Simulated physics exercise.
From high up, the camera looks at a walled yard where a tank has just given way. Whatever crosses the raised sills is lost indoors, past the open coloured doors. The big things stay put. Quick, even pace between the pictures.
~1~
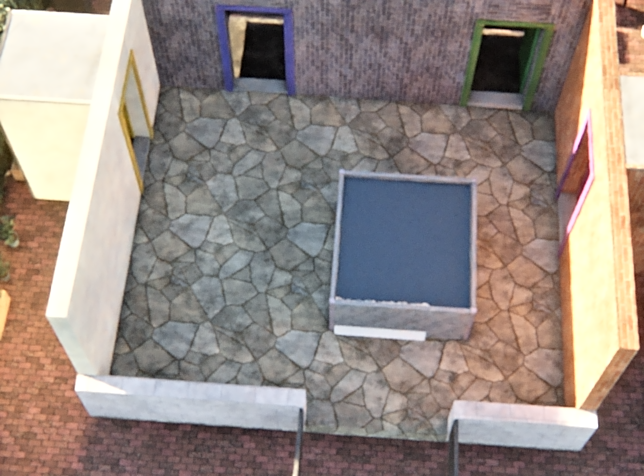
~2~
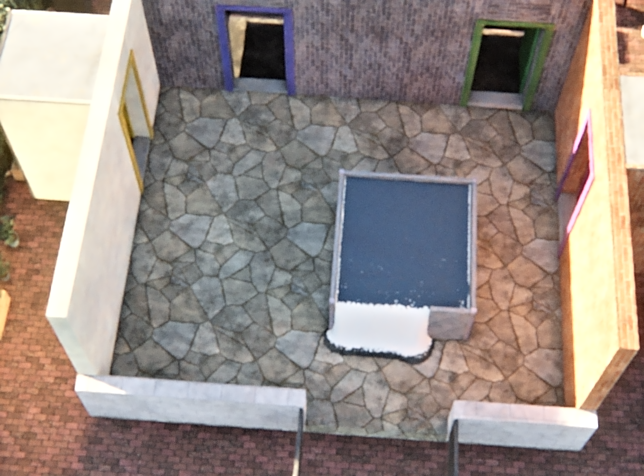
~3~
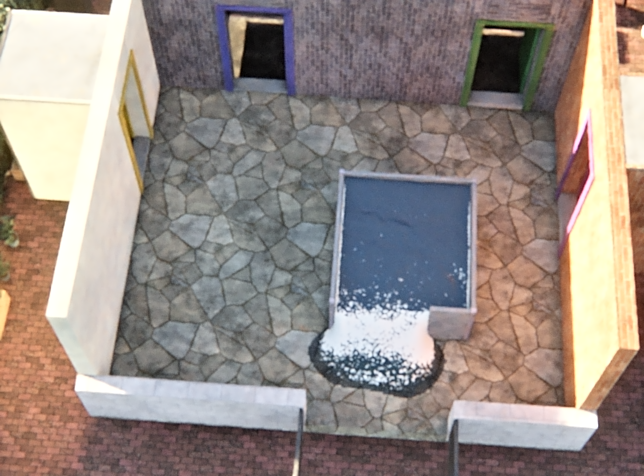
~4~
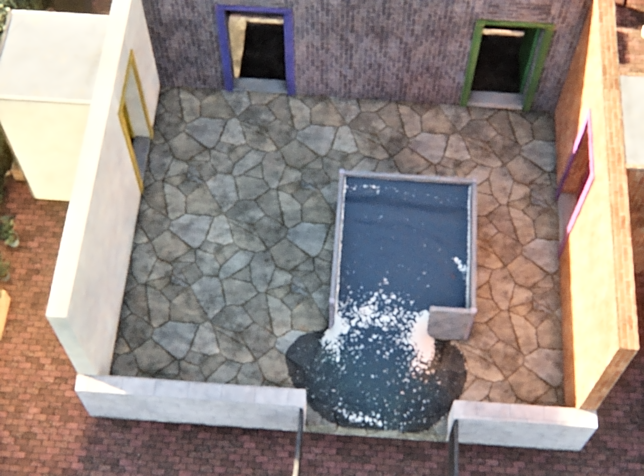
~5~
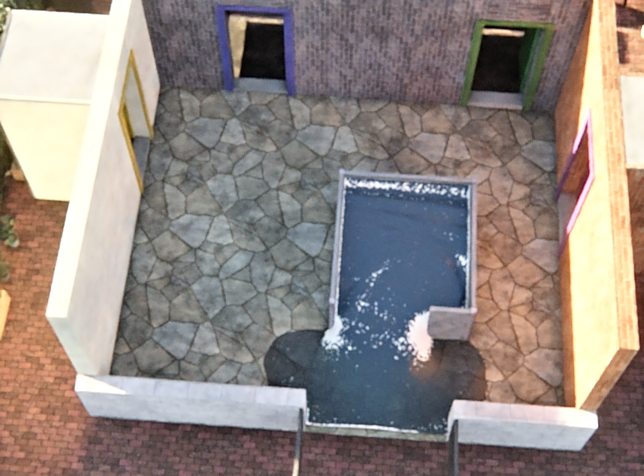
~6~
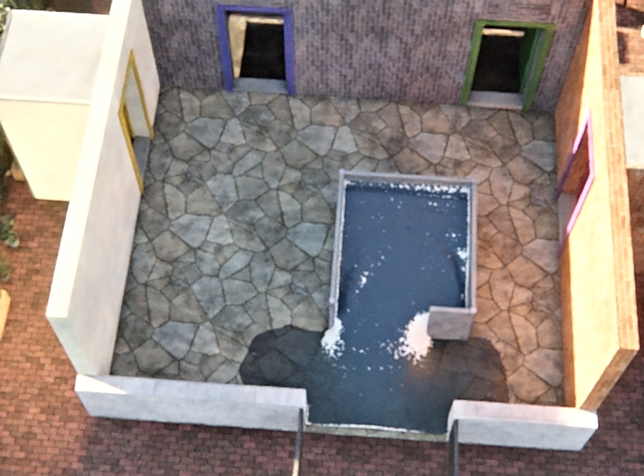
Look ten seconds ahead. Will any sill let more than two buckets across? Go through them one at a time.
Purple door: Not over the line on that one; blue door: Not over the line on that one; yellow door: Not over the line on that one; green door: Not over the line on that one.
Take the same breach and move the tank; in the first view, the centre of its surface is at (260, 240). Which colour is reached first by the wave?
It is the door marked yellow.
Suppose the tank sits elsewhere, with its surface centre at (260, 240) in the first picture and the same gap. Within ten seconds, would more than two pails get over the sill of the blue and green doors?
In short: The blue door goes over; the green door is over.
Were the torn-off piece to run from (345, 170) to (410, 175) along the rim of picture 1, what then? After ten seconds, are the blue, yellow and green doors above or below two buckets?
Result - blue door: Beyond the limit; yellow door: Beyond the limit; green door: Beyond the limit.
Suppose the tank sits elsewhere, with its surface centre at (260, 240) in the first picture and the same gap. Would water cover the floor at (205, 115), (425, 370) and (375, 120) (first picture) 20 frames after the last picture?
Spot one is touched, spot two is touched, spot three is not touched.
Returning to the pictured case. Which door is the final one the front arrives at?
Last comes the green one.
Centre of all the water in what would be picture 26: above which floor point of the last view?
Roughly (356, 301).
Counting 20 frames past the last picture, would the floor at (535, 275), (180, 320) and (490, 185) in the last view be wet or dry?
In turn, the points end up soaked, soaked and high and dry.
A moment on, water covers 15 % of the floor; the purple door not reached, the blue door not reached, the yellow door not reached, the green door not reached.
Next, water covers 25 % of the floor; the purple door not reached, the blue door not reached, the yellow door not reached, the green door not reached.
Then, water covers 35 % of the floor; the purple door wet at the sill, nothing in, the blue door not reached, the yellow door wet at the sill, nothing in, the green door not reached.
Later, water covers 65 % of the floor; the purple door wet at the sill, nothing in, the blue door wet at the sill, nothing in, the yellow door wet at the sill, nothing in, the green door not reached.
In the end, water covers 85 % of the floor; the purple door wet at the sill, nothing in, the blue door under two buckets in, the yellow door wet at the sill, nothing in, the green door wet at the sill, nothing in.
